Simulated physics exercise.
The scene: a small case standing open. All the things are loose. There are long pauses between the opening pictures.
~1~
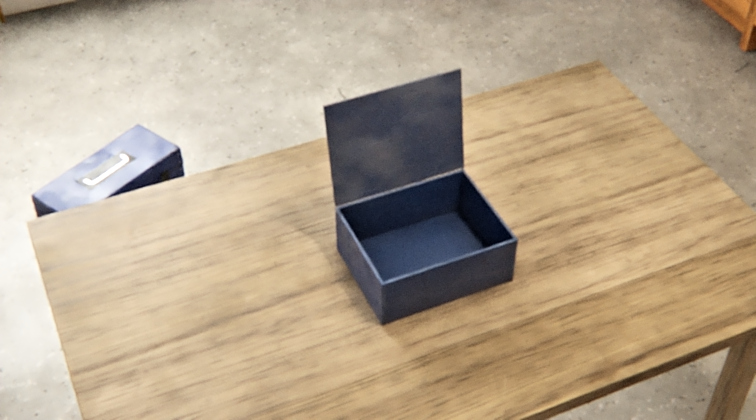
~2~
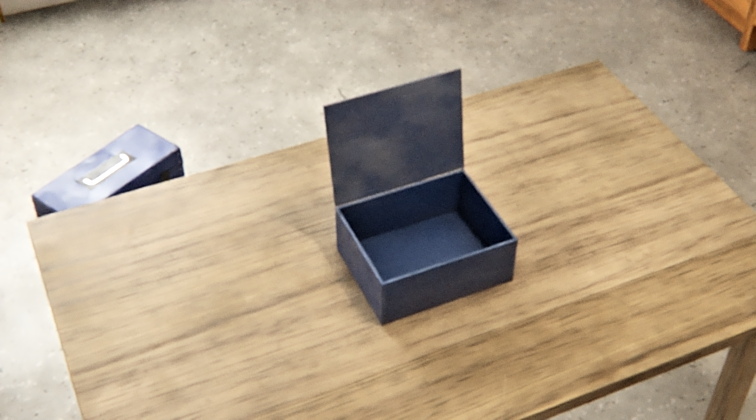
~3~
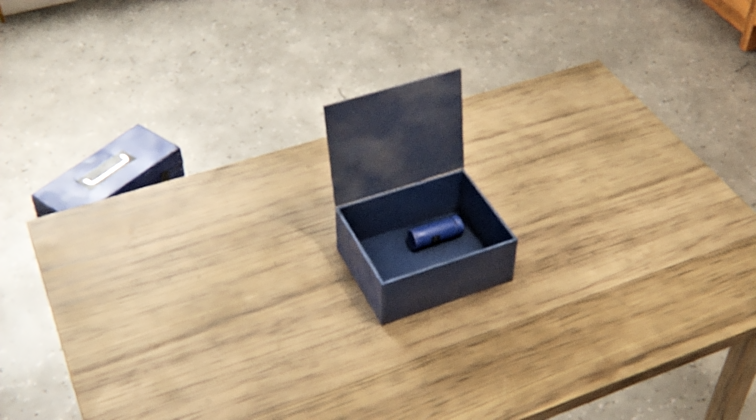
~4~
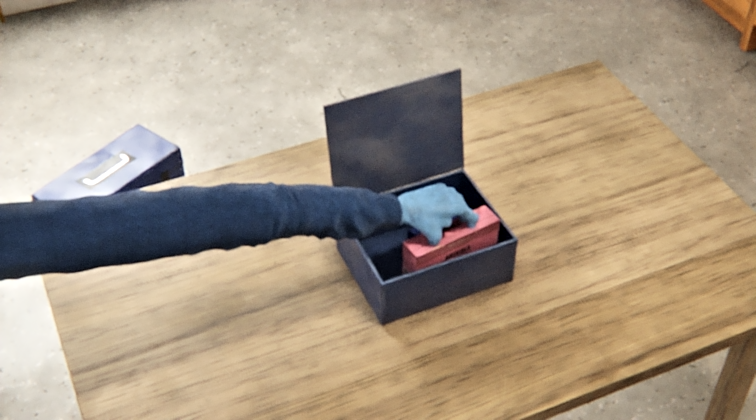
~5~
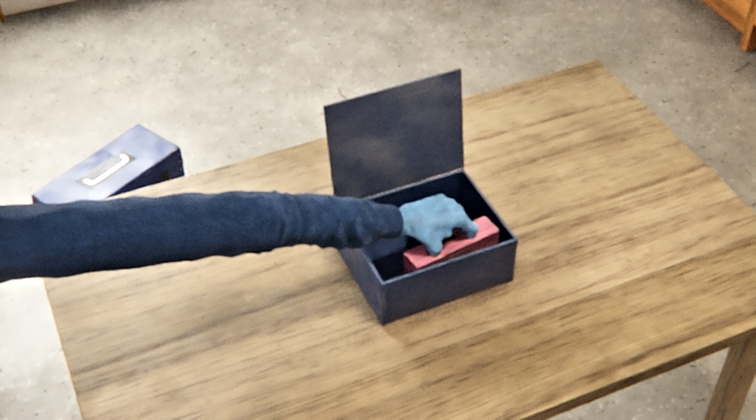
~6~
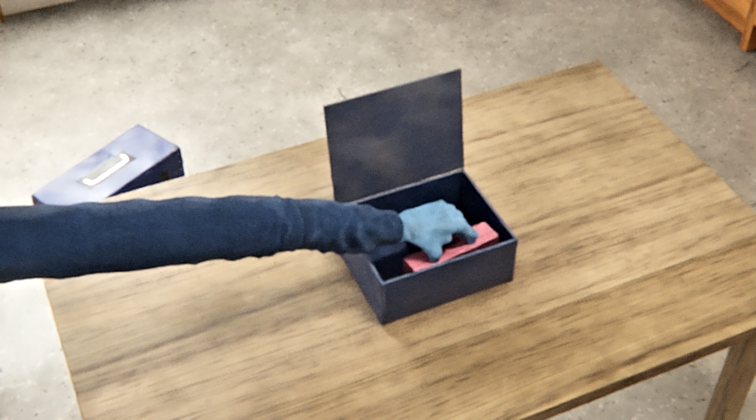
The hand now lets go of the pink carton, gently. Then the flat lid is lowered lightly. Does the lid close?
As it turns out, it sits on the rim.
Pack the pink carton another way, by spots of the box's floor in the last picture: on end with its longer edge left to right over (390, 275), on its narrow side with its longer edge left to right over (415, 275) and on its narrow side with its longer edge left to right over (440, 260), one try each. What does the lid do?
First, it will not close; second, it closes; third, it shuts flat.
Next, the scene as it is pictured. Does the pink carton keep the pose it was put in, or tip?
The pink carton stays as placed.
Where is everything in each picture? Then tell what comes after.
In the first frame, the last thing is not in view yet.
In the second frame, the last thing is not in view yet.
In the third frame, the last thing is not in view yet; blue shaker (436, 232).
The fourth frame shows on its way; pink carton (451, 247).
The fifth frame shows on its way; pink carton (451, 257).
The sixth frame shows put in, still held.
Then, 1.20 s after the last picture, lid starting down.
Then, 1.60 s after the last picture, lid 57° above the rim.
Then, 1.80 s after the last picture, lid 39° above the rim.
Then, 2.10 s after the last picture, lid 4° above the rim.
At rest, lid shut; both in place. Seen from the same camera at the end, pink carton near (451, 263).
